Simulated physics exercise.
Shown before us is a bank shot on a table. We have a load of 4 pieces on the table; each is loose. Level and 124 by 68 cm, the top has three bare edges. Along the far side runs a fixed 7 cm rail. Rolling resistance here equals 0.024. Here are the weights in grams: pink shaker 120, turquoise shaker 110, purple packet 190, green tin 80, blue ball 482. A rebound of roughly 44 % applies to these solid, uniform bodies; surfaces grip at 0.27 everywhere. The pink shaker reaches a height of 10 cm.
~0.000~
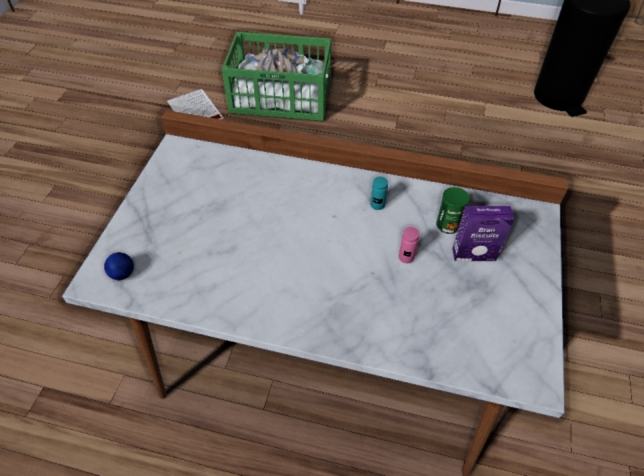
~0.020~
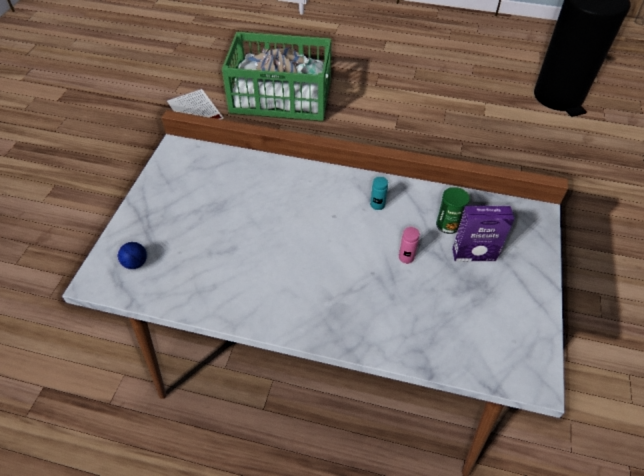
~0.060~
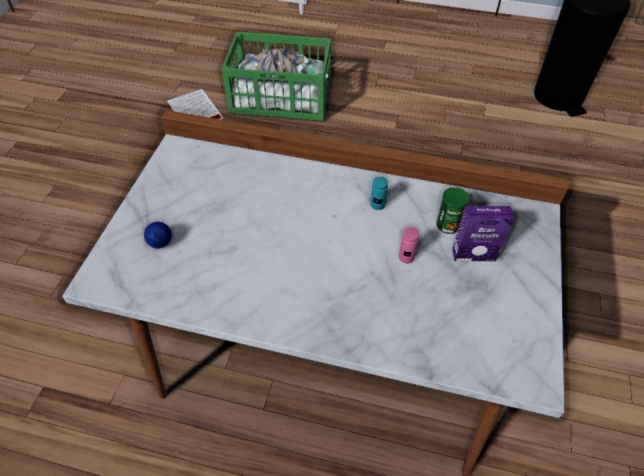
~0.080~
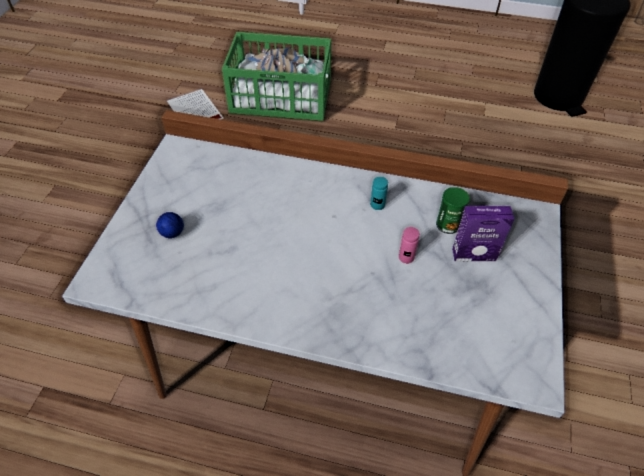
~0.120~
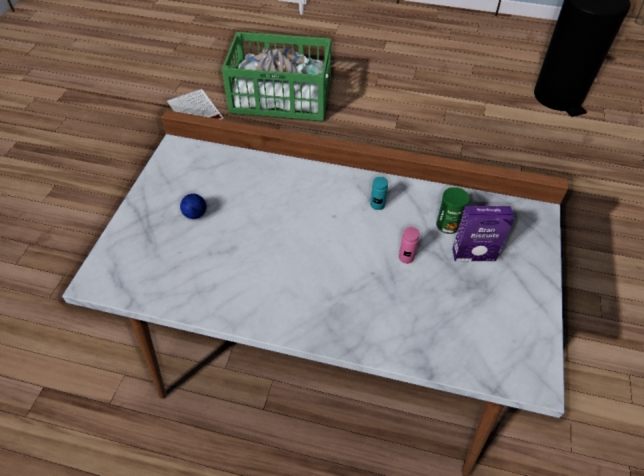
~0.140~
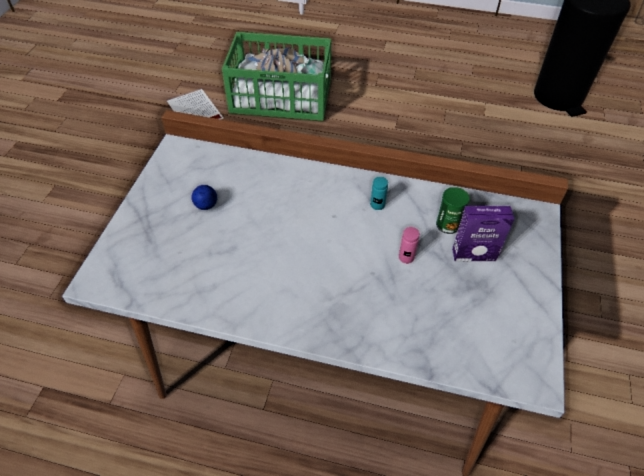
We see a marble-topped table holding a turquoise shaker, a pink shaker, a green tin and a purple packet, while a blue ball rolls from the left side diagonally rightward toward the wooden rail along the back.
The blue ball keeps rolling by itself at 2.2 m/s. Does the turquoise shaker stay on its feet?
Pretty sure it stays the right way up.
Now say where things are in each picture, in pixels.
Blue ball (119, 266); turquoise shaker (379, 193), in the first picture.
Blue ball (132, 256); green tin (452, 211), in the second picture.
Blue ball (158, 235); purple packet (481, 235), in the third picture.
Blue ball (170, 225); pink shaker (409, 246), in the fourth picture.
Blue ball (194, 207); green tin (452, 211), in the fifth picture.
Blue ball (204, 197); turquoise shaker (379, 193), in the sixth picture.
After 0.44 s, blue ball near (288, 187).
After 1.04 s, blue ball near (403, 268).
After 1.64 s, blue ball near (527, 355).
After 2.14 s, things are still on the move.
In the end (2.4 s), all 4 under 4 cm from the start. At the end, from the last picture's camera, turquoise shaker near (379, 193).
